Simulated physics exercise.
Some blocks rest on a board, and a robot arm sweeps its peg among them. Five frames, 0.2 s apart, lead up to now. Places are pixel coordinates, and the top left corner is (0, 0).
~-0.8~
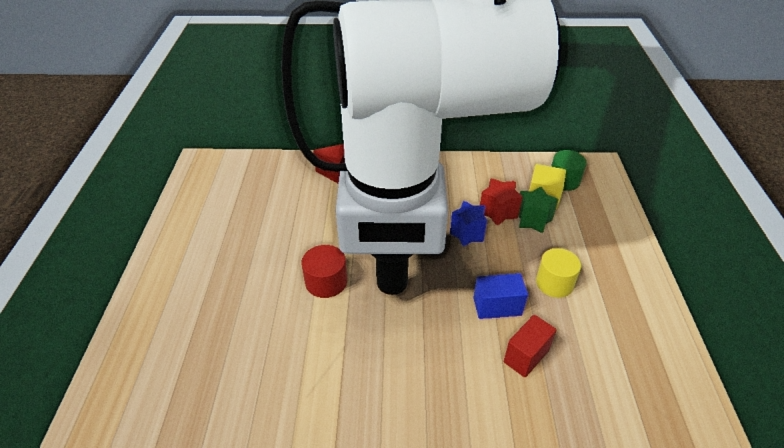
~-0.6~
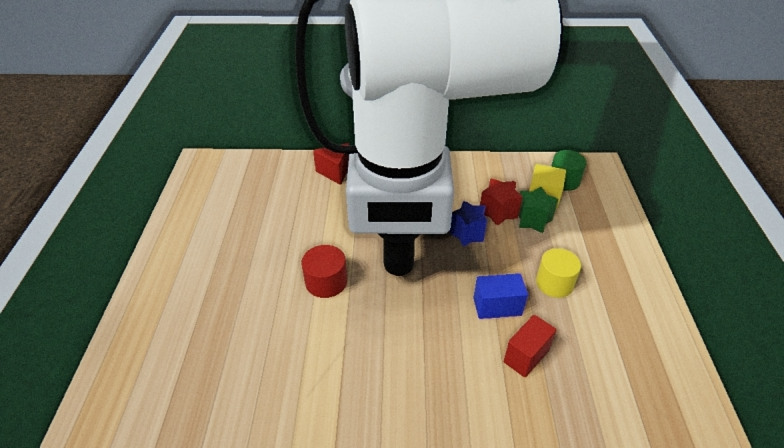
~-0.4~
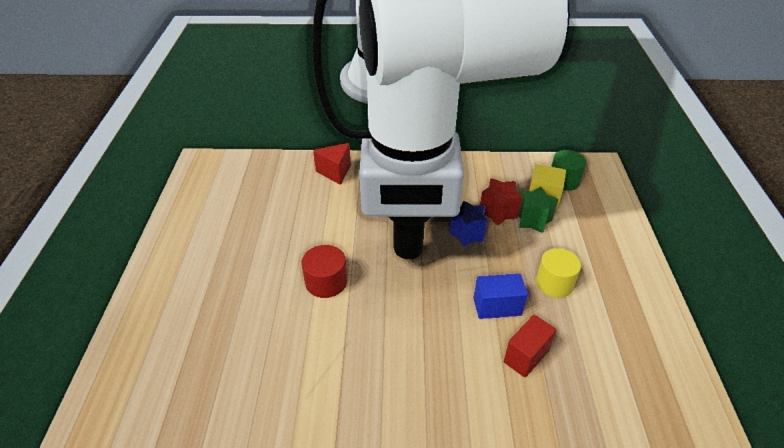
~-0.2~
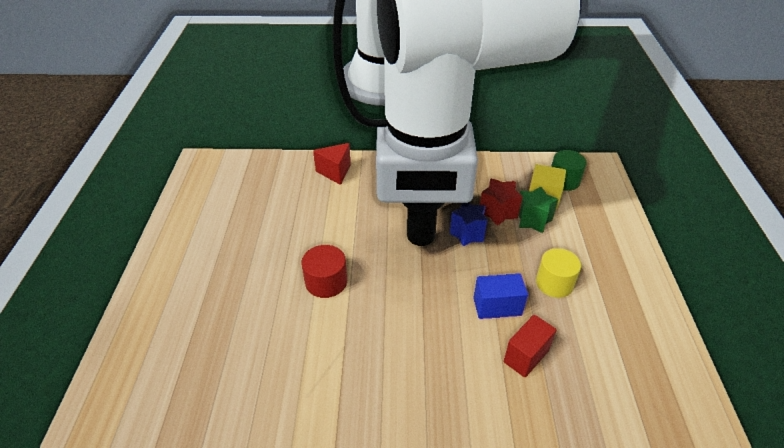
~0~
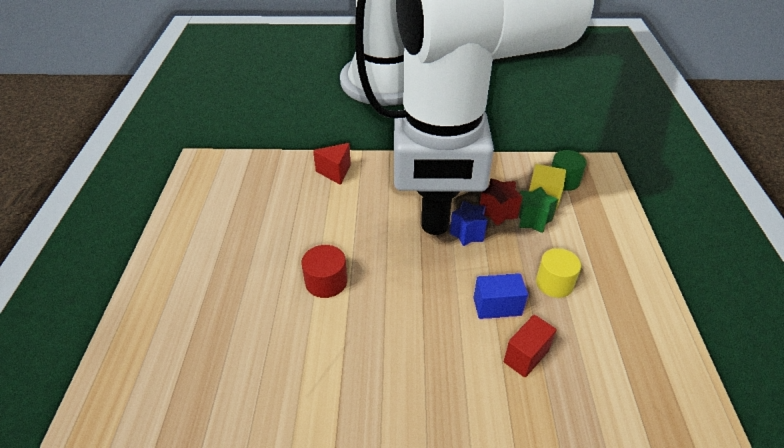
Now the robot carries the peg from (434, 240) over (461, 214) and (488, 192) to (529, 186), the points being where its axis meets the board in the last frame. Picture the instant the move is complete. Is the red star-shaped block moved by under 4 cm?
It seems so.
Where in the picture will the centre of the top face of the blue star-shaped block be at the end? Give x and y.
The answer is (484, 205).
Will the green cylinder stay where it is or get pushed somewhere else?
It is still where it was.
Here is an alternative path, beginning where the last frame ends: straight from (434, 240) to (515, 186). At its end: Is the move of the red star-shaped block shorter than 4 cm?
Final answer: No.
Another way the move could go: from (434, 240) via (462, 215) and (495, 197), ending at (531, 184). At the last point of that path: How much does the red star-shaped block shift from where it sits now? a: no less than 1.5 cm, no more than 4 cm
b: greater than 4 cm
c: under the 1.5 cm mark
The one that fits is a, no less than 1.5 cm, no more than 4 cm.
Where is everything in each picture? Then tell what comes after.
In the first frame, tip of the peg (392, 284), middles of tops, blue star-shaped block (471, 212), red star-shaped block (502, 190), yellow square block (549, 175), green cylinder (570, 159).
In the second frame, peg (399, 266), nothing pushed.
In the third frame, peg (408, 250), nothing pushed.
In the fourth frame, peg (421, 237), nothing pushed.
In the fifth frame, peg (435, 227), blue star-shaped block (471, 212), red star-shaped block (502, 190), yellow square block (549, 175), green cylinder (570, 159).
On the path given first. One third of the way, peg (463, 200); blue star-shaped block (484, 205), turned 80° clockwise.
Two thirds of the way, peg (491, 179); blue star-shaped block (484, 205), turned 85° clockwise; red star-shaped block (509, 186), turned 30° clockwise.
At the end, peg (532, 172); blue star-shaped block (484, 205), turned 85° clockwise; red star-shaped block (513, 183), turned 65° clockwise; yellow square block (558, 178), turned 20° clockwise; green cylinder unmoved.
